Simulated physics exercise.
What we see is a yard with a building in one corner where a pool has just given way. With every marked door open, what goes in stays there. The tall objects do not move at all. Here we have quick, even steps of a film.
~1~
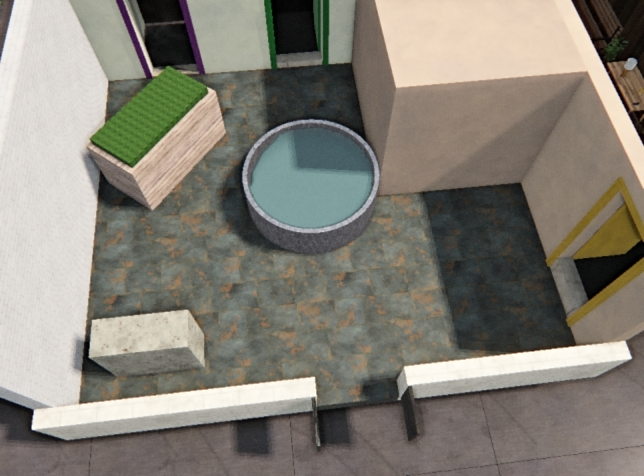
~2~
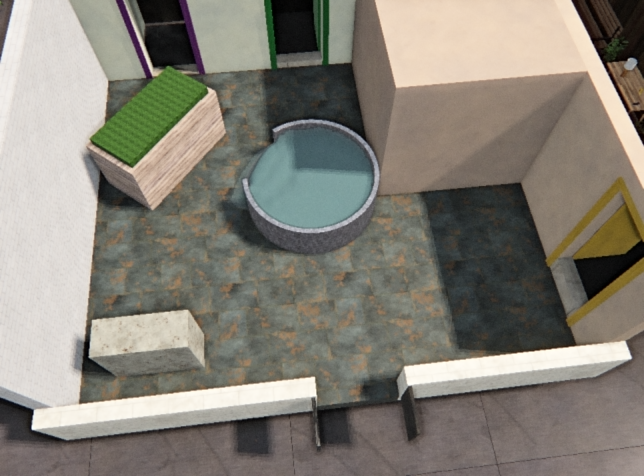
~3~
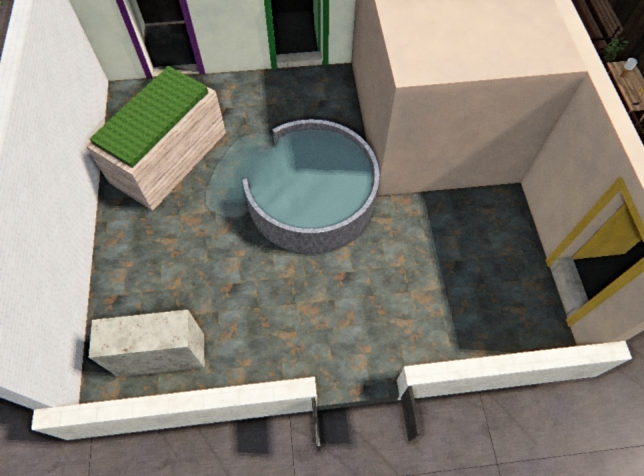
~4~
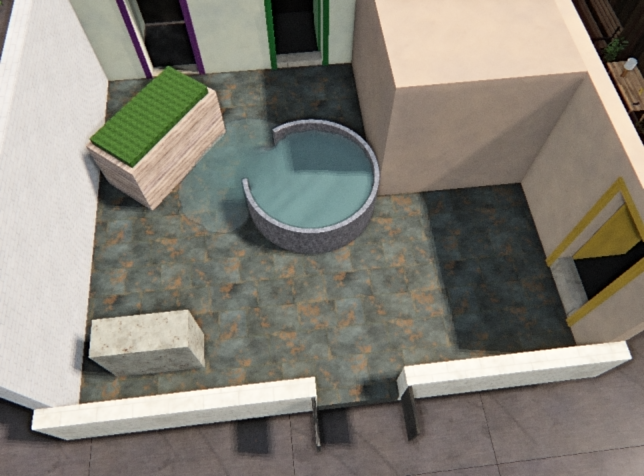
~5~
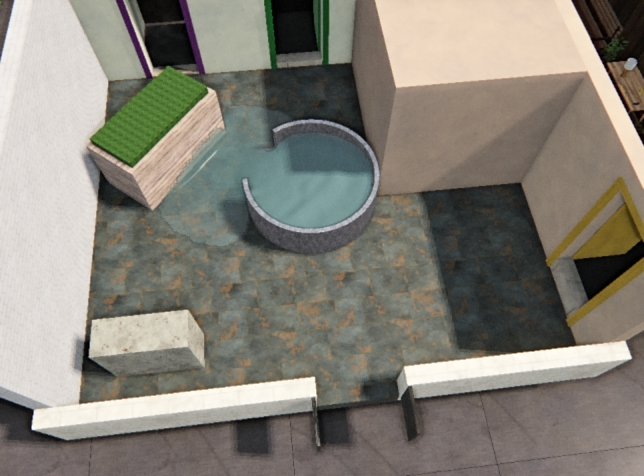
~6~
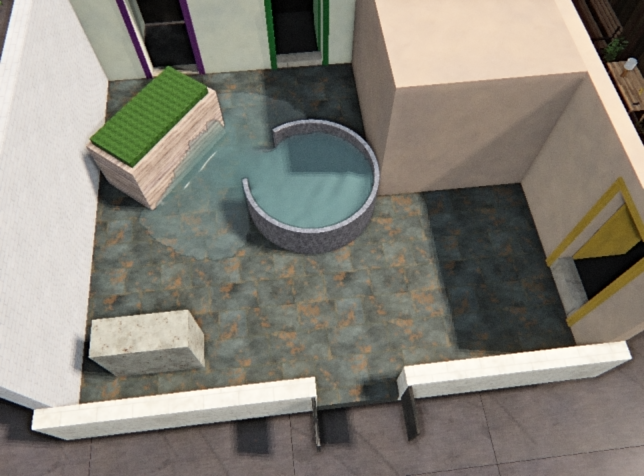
The footage shows a round pool of water standing whole in a walled yard, before its upper-left side opens and water pours out, spreading leftward across the tiled ground to a wooden box with a green top.
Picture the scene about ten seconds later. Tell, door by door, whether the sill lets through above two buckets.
Purple door: Tops two buckets; green door: Never tops two buckets; yellow door: Never tops two buckets.
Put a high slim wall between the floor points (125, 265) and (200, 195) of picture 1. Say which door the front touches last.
That's the door marked yellow.
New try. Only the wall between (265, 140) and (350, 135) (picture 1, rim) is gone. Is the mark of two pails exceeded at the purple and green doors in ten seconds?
As it plays out, the purple door rises above and the green door rises above.
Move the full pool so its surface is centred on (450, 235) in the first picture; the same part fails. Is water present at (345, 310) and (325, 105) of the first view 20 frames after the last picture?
The first spot is untouched and the second is swamped.
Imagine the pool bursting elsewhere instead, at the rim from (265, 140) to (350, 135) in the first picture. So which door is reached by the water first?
The one in green.
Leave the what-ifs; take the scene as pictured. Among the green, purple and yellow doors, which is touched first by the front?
The purple one.
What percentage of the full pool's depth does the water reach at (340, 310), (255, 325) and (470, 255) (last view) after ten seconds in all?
In the order asked, some 4, 6 and 4 in a hundred.
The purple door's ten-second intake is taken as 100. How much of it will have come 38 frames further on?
Roughly 45 per cent.
A moment on, water covers 20 % of the floor; the purple door under two buckets in, the green door not reached, the yellow door not reached.
Next, water covers 35 % of the floor; the purple door under two buckets in, the green door wet at the sill, nothing in, the yellow door not reached.
Then, water covers 50 % of the floor; the purple door under two buckets in, the green door under two buckets in, the yellow door not reached.
Later, water covers 80 % of the floor; the purple door under two buckets in, the green door under two buckets in, the yellow door not reached.
In the end, water covers 95 % of the floor; the purple door over two buckets in, the green door under two buckets in, the yellow door wet at the sill, nothing in.
